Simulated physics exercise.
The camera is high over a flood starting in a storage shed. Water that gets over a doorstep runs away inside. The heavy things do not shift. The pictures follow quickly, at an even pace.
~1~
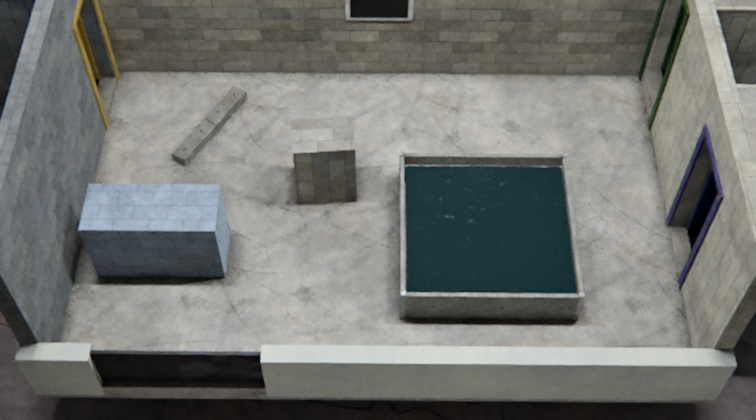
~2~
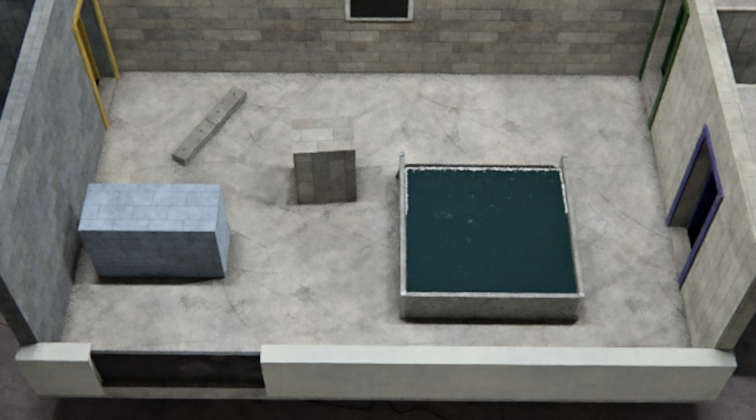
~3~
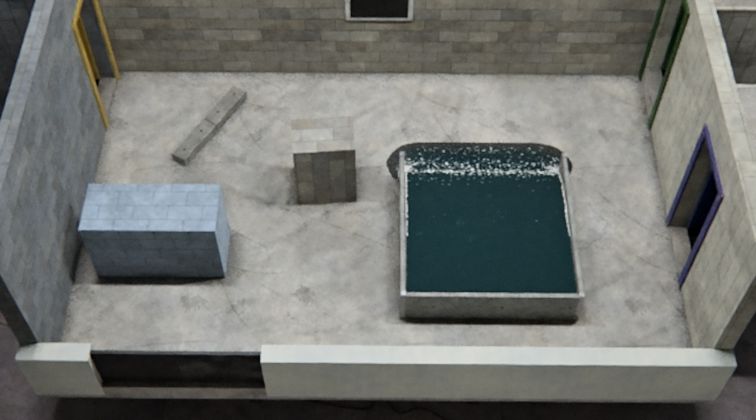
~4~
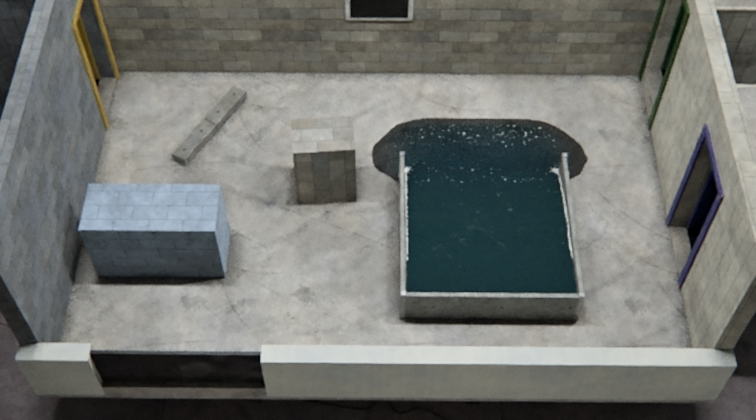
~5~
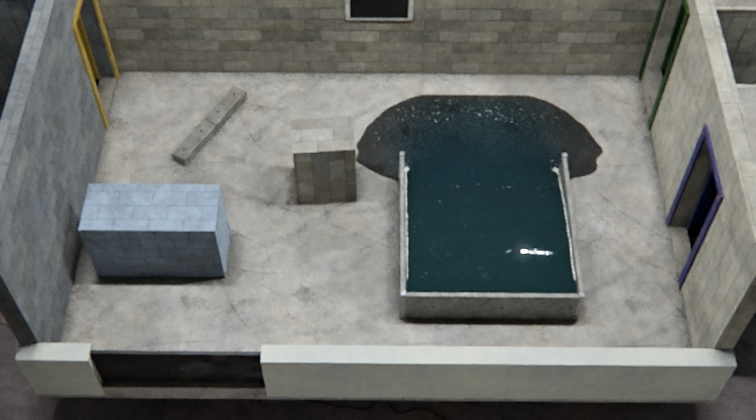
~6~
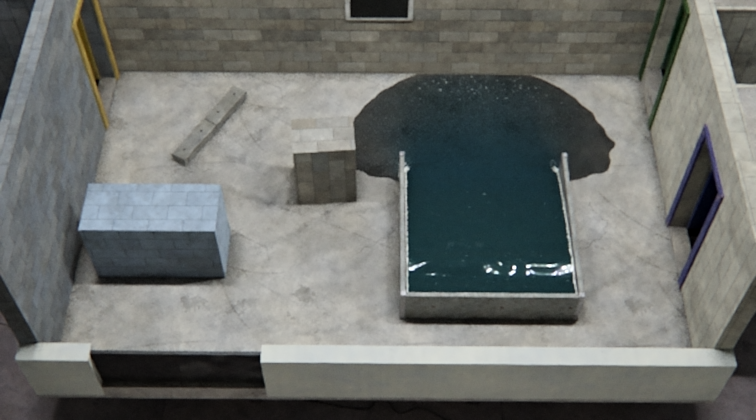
The clip opens on still, dark water in an open tank on the right side of a walled room. The tank's far side opens and water pours through the gap, foaming at first, then spreads across the pale floor in a wide, dark, rounded pool reaching toward the back wall.
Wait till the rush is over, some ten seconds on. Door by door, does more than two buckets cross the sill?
The yellow door takes more than that; the green door stays under that; the blue door takes more than that.
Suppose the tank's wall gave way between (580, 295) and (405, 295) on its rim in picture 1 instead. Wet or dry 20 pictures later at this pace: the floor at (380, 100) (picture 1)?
Answer: Clear.
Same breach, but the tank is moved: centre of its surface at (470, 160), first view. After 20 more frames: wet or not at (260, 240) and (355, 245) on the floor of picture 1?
In that order: No water, free of water.
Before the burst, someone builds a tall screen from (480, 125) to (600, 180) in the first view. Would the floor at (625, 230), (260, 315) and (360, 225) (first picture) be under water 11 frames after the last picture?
In turn: Flooded, not flooded, clear.
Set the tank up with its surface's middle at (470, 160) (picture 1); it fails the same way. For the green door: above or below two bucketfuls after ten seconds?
One by one: Green stays under.
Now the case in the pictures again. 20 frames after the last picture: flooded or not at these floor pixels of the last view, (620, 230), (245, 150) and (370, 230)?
In turn: Under water, covered, not flooded.
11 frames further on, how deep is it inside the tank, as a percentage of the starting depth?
About 40 per cent.
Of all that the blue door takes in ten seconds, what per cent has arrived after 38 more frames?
About 10 per cent.
A moment on, water covers 25 % of the floor; the yellow door not reached, the green door not reached, the blue door not reached.
Next, water covers 25 % of the floor; the yellow door not reached, the green door wet at the sill, nothing in, the blue door not reached.
Then, water covers 50 % of the floor; the yellow door under two buckets in, the green door under two buckets in, the blue door wet at the sill, nothing in.
Later, water covers 75 % of the floor; the yellow door over two buckets in, the green door under two buckets in, the blue door under two buckets in.
In the end, water covers 95 % of the floor; the yellow door over two buckets in, the green door under two buckets in, the blue door over two buckets in.
